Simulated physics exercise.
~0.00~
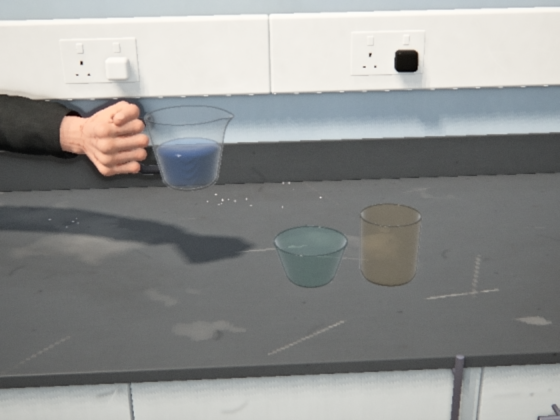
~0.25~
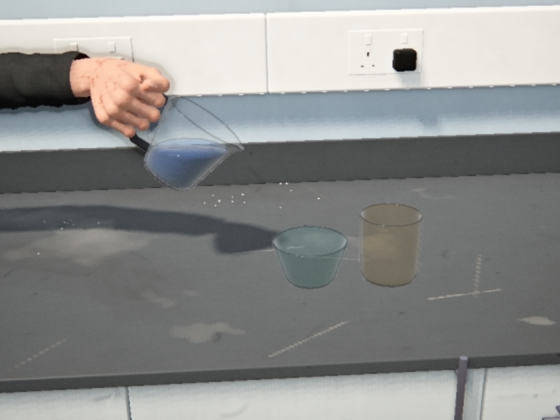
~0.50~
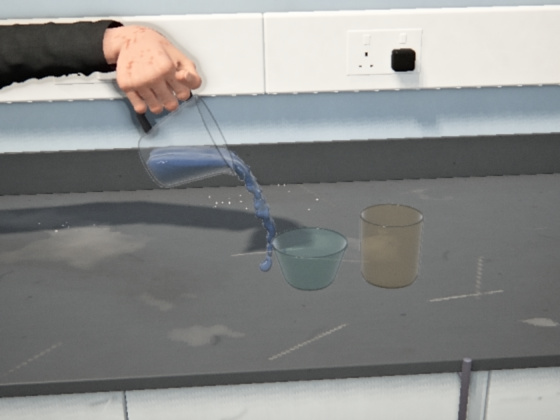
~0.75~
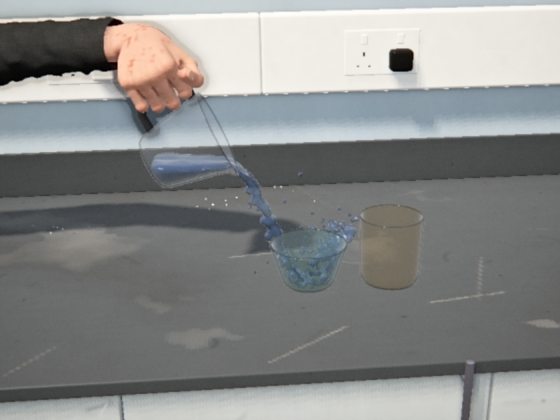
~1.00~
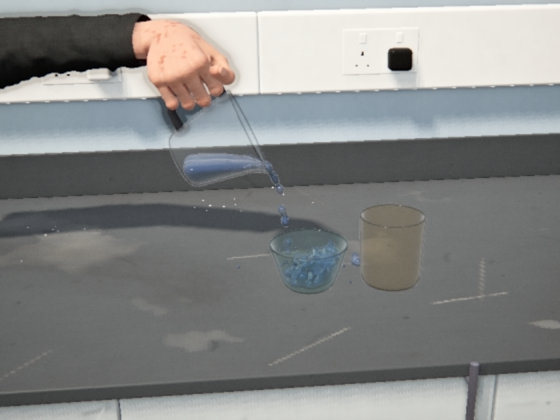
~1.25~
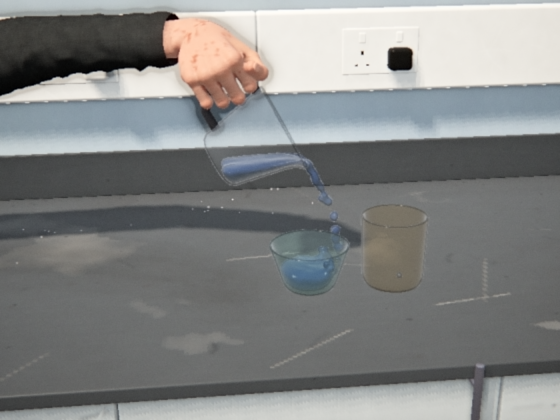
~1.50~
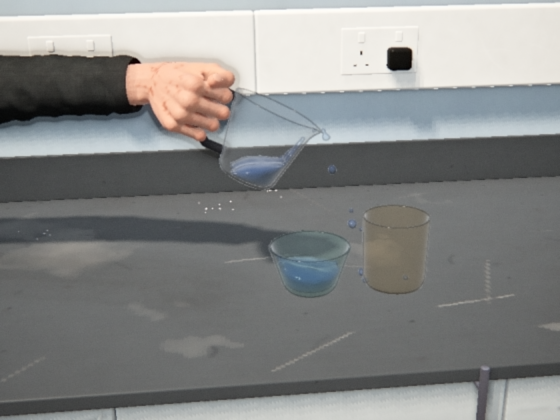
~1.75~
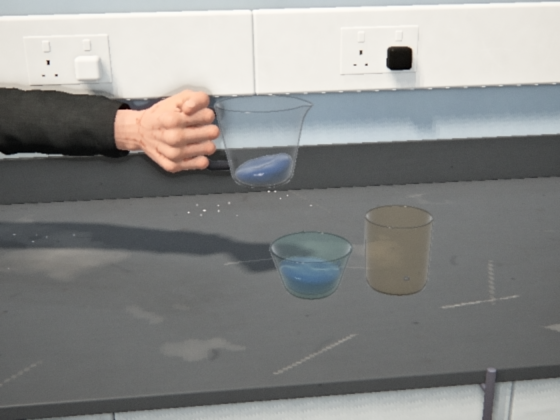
A hand tilted a clear jug of blue water over an empty teacup beside a brownish mug, splashing some as it poured and moved right, then levelled the jug, leaving water in the cup and some still in the jug.
